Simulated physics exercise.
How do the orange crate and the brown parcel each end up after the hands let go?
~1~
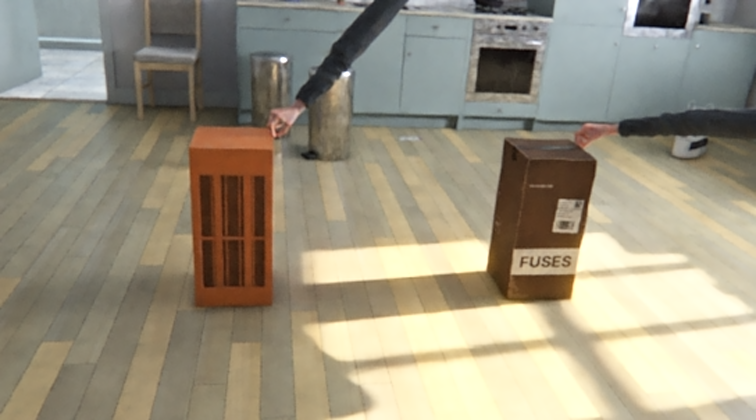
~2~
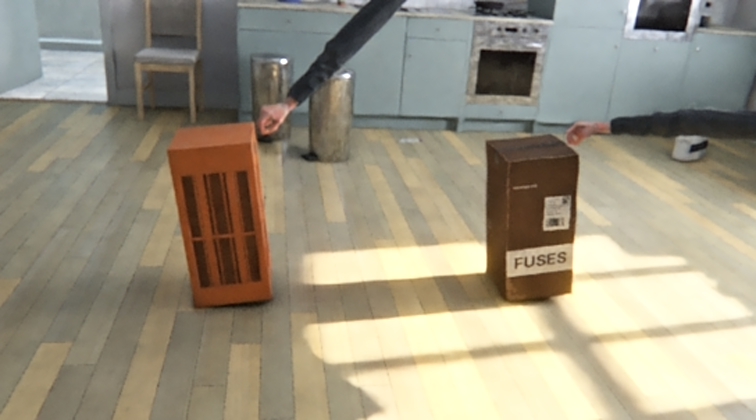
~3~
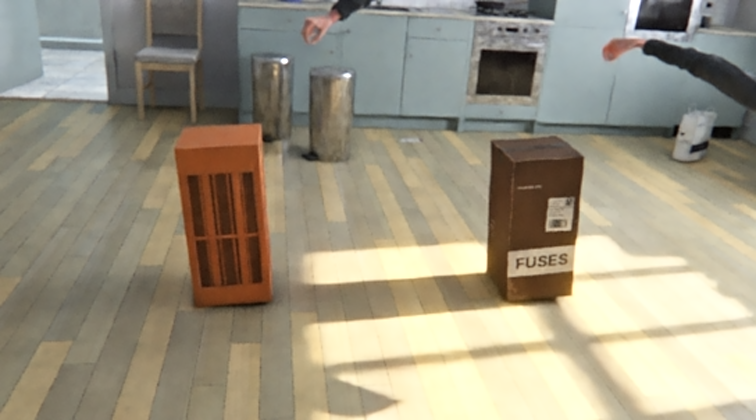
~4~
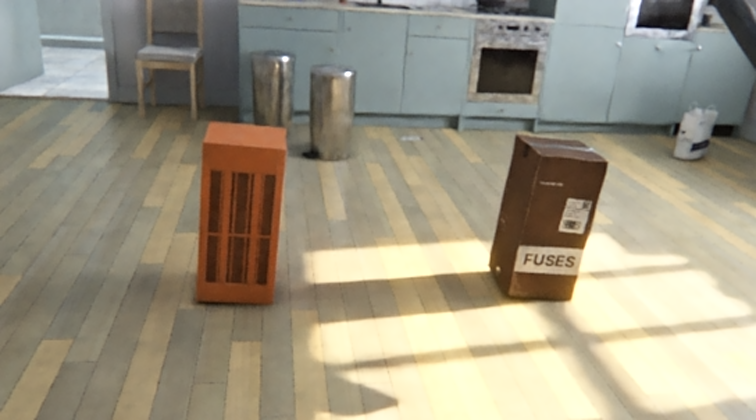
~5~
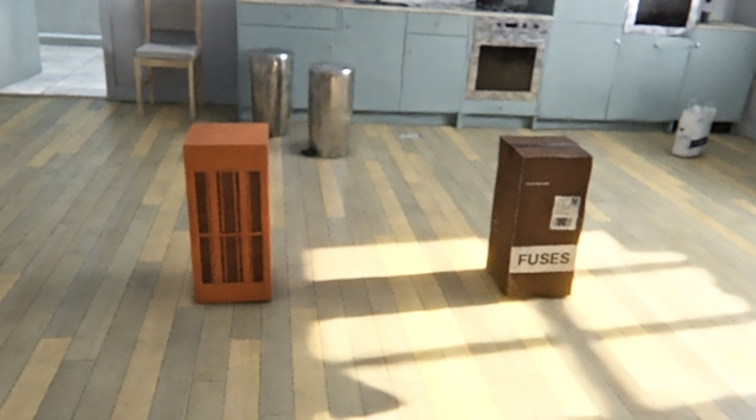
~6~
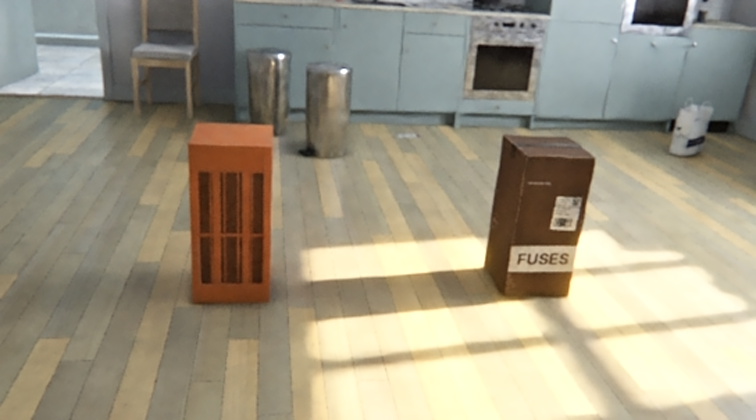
The brown parcel settles back upright on its base, and the orange crate also settles upright on its base.
An orange crate and a brown parcel labelled FUSES rock on a wooden kitchen floor as two hands reaching in from behind push near their tops, then let go and withdraw. Both sway a little from side to side and settle upright on their bases.
